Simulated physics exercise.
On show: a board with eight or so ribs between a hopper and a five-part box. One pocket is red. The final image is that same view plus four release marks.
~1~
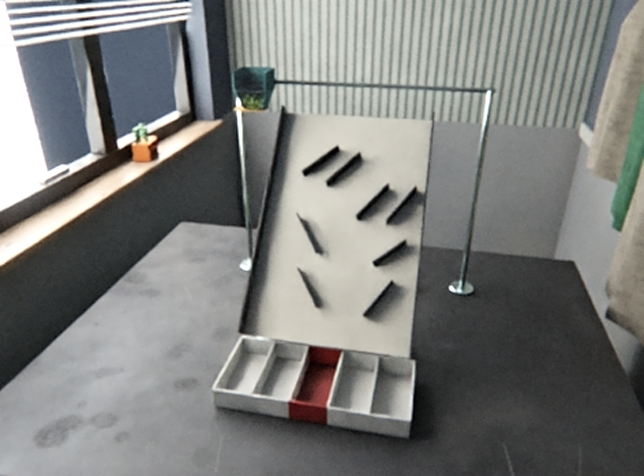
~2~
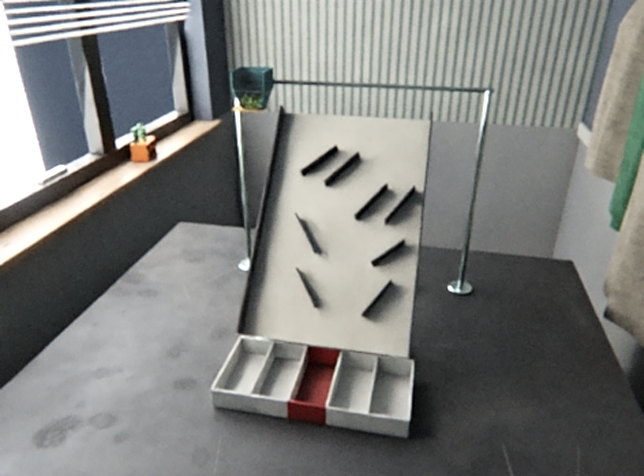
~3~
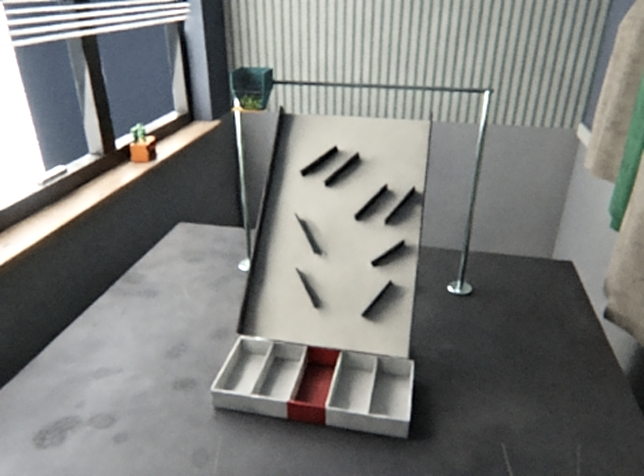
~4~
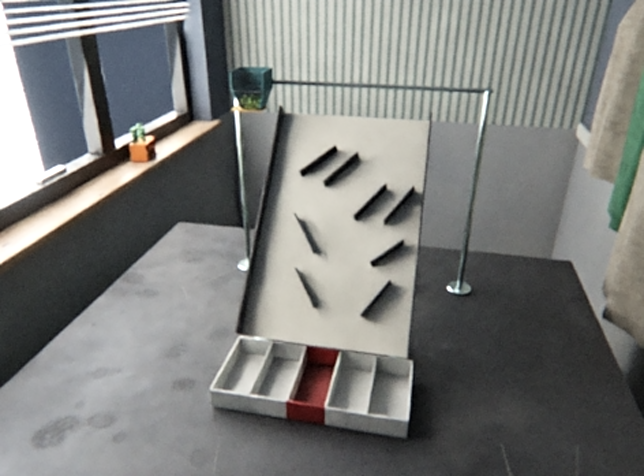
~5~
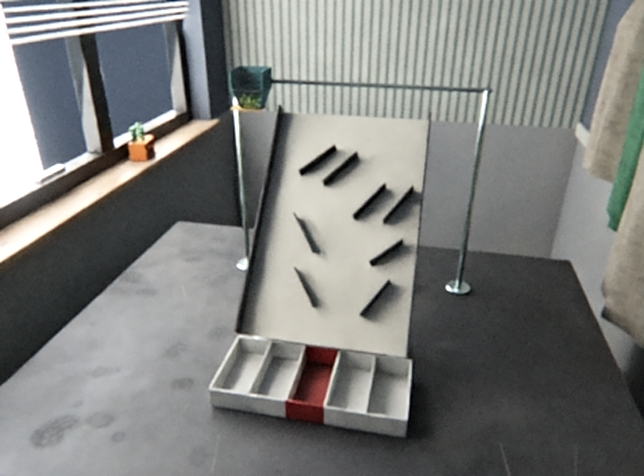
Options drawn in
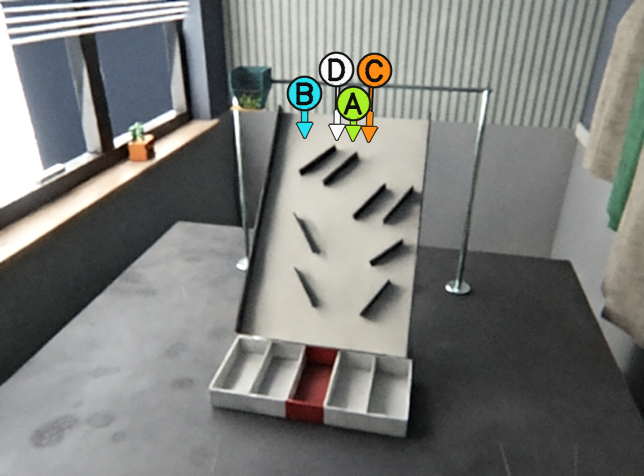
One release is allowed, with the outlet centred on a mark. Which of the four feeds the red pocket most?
Best: C.
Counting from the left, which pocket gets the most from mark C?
The third.
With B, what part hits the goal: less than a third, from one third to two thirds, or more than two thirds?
Less than a third.
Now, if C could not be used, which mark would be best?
That is mark A.
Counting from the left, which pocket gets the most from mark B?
It is the first one.
On the marked copy, mark A meets the board at (353, 135); mark B meets the board at (304, 132); mark C meets the board at (368, 136); mark D meets the board at (336, 134).
With A, close to a quarter in the red pocket, close to a third in other pockets, close to a third outside the box.
With B, none at all in the red pocket, the bulk in other pockets, close to a quarter outside the box.
With C, close to half in the red pocket, close to a third in other pockets, a small share outside the box.
With D, only a few in the red pocket, close to half in other pockets, close to half outside the box.
